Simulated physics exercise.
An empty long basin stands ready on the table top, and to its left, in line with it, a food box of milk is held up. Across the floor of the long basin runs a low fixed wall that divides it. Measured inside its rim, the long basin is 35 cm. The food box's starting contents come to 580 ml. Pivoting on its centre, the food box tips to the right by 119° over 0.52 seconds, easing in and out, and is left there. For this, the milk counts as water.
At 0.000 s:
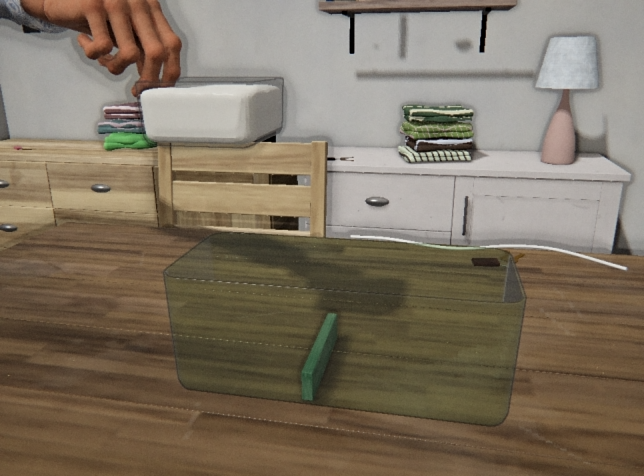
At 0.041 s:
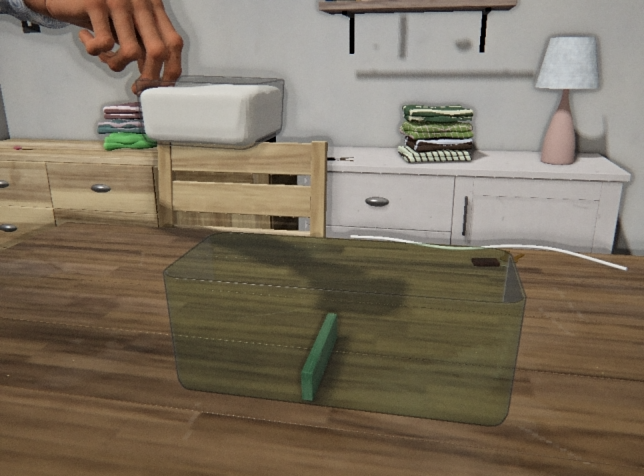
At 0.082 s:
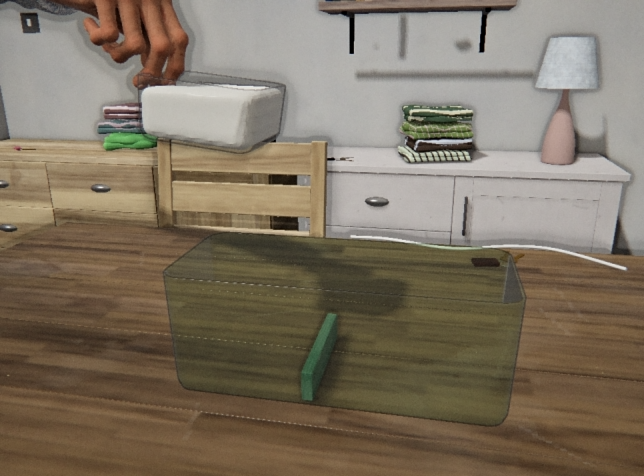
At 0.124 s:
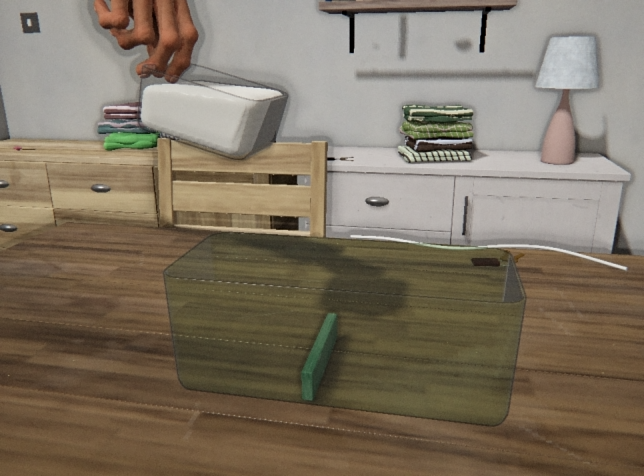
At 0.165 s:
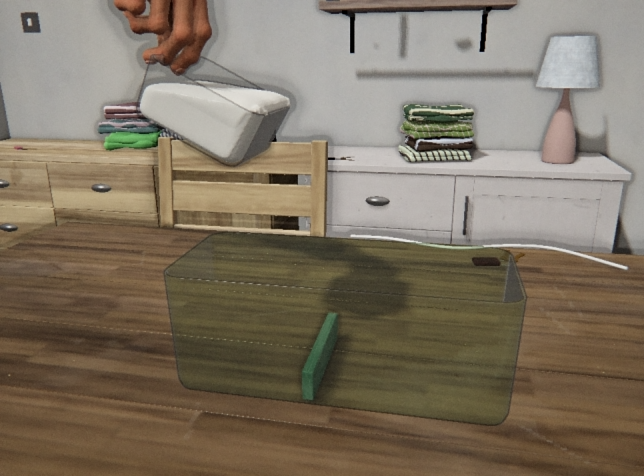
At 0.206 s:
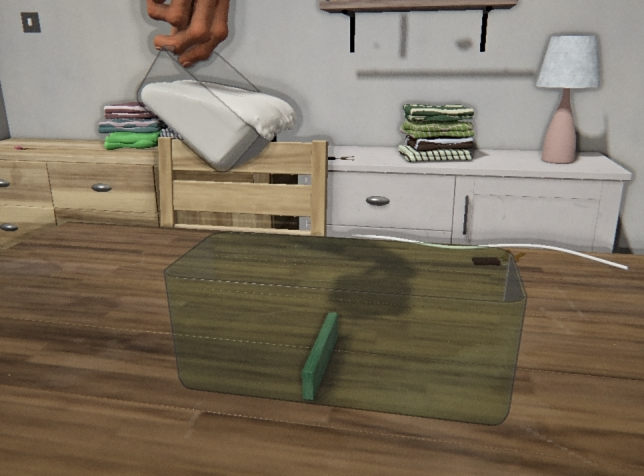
At the start, a hand holds a clear box of white milk level, above and left of an empty, see-through long basin on a wooden table. The box tips to the right, slightly at first and then steeply, as the hand shifts right, and a little milk bulges over its right edge.
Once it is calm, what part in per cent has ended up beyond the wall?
About 61 per cent ends up there.
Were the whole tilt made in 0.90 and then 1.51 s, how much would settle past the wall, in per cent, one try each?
Respectively about 70 and 70 percent.
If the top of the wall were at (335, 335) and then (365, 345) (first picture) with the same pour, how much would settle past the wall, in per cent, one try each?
Try 1: 45 %; try 2: 20 %.
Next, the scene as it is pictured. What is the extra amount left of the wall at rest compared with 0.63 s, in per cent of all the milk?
About 3 percent.
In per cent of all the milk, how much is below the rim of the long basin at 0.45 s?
Near 48 in a hundred.
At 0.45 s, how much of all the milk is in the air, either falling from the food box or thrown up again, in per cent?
My guess is roughly 44 %.
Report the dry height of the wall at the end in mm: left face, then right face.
Near 22 mm for the left and near 20 mm for the right.
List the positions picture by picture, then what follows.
Tilt 0°; pouring edge (270, 82); surface from (166, 89) to (270, 90); the long basin's rim runs from (189, 253) to (517, 276); the wall's top is at (321, 341), in the first picture.
Tilt 2°; pouring edge (270, 84); surface from (166, 89) to (271, 91), in the second picture.
Tilt 7°; pouring edge (272, 90); surface from (167, 87) to (272, 93), in the third picture.
Tilt 16°; pouring edge (275, 100); surface from (168, 86) to (275, 95), in the fourth picture.
Tilt 27°; pouring edge (276, 112); surface from (169, 86) to (280, 106); 3 per cent is over the edge, in the fifth picture.
Tilt 40°; pouring edge (274, 127); surface from (167, 84) to (270, 108); 10 per cent is over the edge, in the sixth picture.
By 0.45 s the tilt is 114° and 7 per cent is still to pour, 8 is left of the wall and 40 right of it.
By 0.63 s the tilt is 119° and 0 per cent is still to pour, 32 is left of the wall and 62 right of it.
By 0.82 s the tilt is 119° and 0 per cent is still to pour, 35 is left of the wall and 61 right of it.
By 1.02 s the tilt is 119° and 0 per cent is still to pour, 35 is left of the wall and 62 right of it.
At rest 35 per cent lies left of the wall, 61 right of it and 3 outside.
